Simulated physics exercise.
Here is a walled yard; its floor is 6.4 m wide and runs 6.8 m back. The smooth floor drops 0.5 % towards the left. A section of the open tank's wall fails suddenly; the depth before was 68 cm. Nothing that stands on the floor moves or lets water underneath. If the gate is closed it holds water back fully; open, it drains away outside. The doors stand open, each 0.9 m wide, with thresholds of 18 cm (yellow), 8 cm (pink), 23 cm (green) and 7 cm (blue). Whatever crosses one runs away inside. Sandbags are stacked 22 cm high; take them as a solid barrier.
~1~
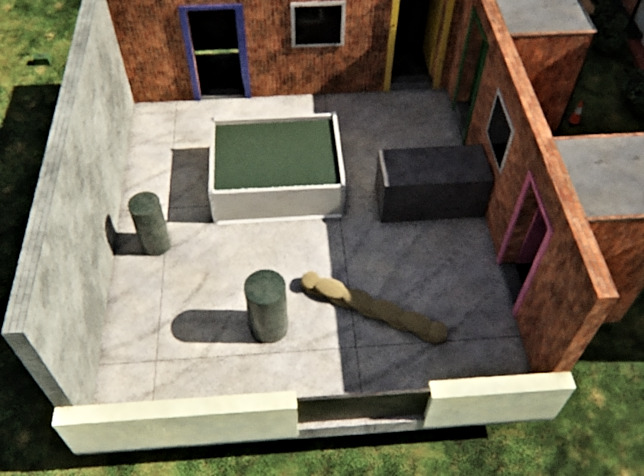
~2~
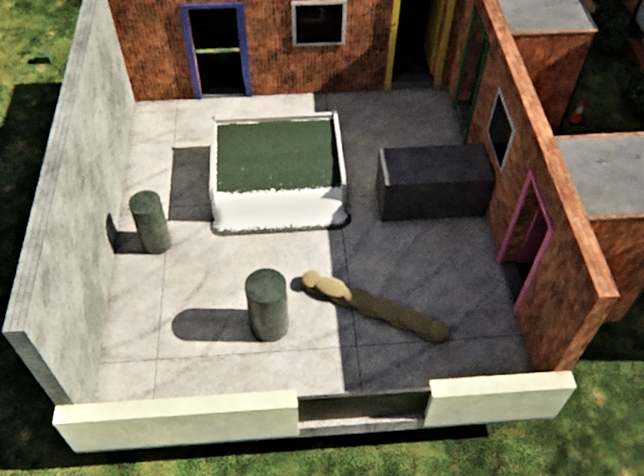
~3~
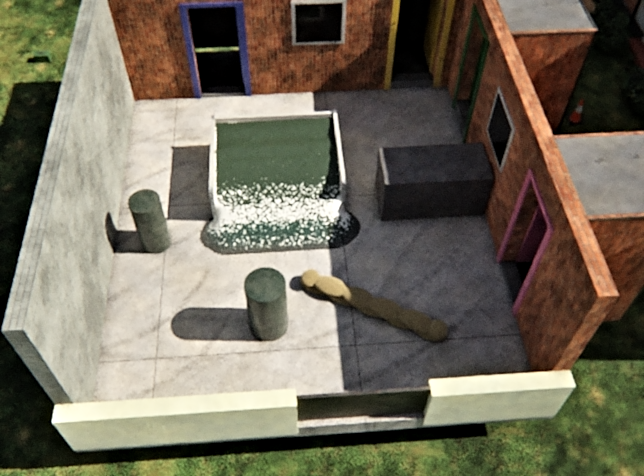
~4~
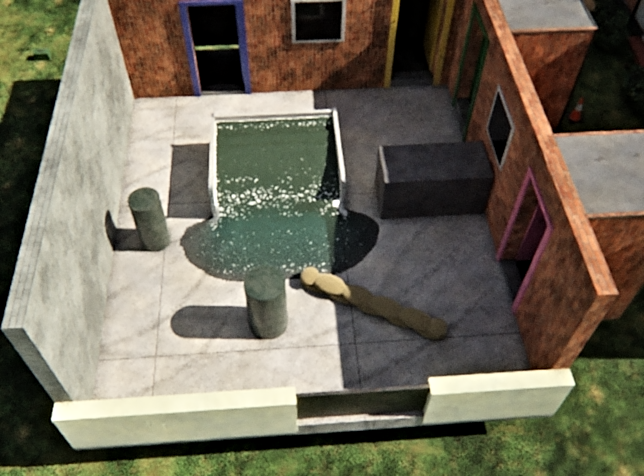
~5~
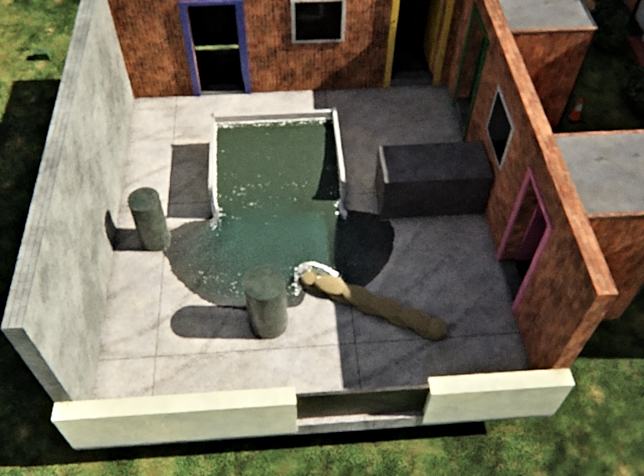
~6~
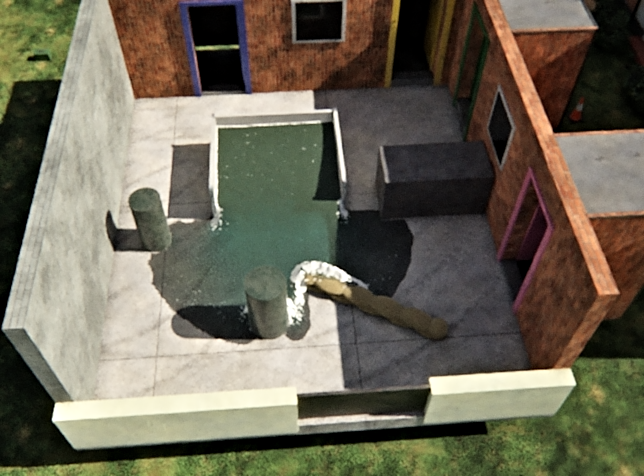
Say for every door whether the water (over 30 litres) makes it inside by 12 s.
Within that time: At the yellow door it stays under the limit; at the pink door it passes the limit; at the green door it keeps below the limit; at the blue door it does not reach the limit.
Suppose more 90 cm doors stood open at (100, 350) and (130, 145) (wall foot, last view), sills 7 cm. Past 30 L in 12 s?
In that order: Over, not over.
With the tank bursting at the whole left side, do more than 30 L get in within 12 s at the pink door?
Against that limit: Pink not over.
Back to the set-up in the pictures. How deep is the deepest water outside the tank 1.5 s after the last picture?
Up to some 46 cm.
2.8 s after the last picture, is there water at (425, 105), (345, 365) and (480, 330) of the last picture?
In that order: Not reached, under water, under water.
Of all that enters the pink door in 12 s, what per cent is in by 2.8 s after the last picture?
About 60 per cent.
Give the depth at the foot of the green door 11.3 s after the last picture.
About 0.5 cm.
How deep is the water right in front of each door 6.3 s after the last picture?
Depths in cm: Yellow 0, pink 13, green 1, blue 4.
Then, 0.7 s after the last picture water covers 40 % of the floor and is deepest (46 cm) near (279, 302); yellow door not reached, pink door not reached, green door not reached, blue door not reached.
Then, 1.5 s after the last picture water covers 50 % of the floor and is deepest (46 cm) near (96, 388); yellow door not reached, pink door 14 cm at the sill, 11 L in, green door not reached, blue door not reached.
Then, 2.8 s after the last picture water covers 55 % of the floor and is deepest (23 cm) near (517, 337); yellow door not reached, pink door 17 cm at the sill, 90 L in, green door not reached, blue door not reached.
Then, 6.3 s after the last picture water covers 75 % of the floor and is deepest (16 cm) near (297, 409); yellow door not reached, pink door 13 cm at the sill, 143 L in, green door 1 cm at the sill, 0 L in, blue door 4 cm at the sill, 0 L in.
Then, 11.3 s after the last picture water covers 85 % of the floor and is deepest (12 cm) near (276, 223); yellow door 1 cm at the sill, 0 L in, pink door 7 cm at the sill, 154 L in, green door 1 cm at the sill, 0 L in, blue door 5 cm at the sill, 0 L in.
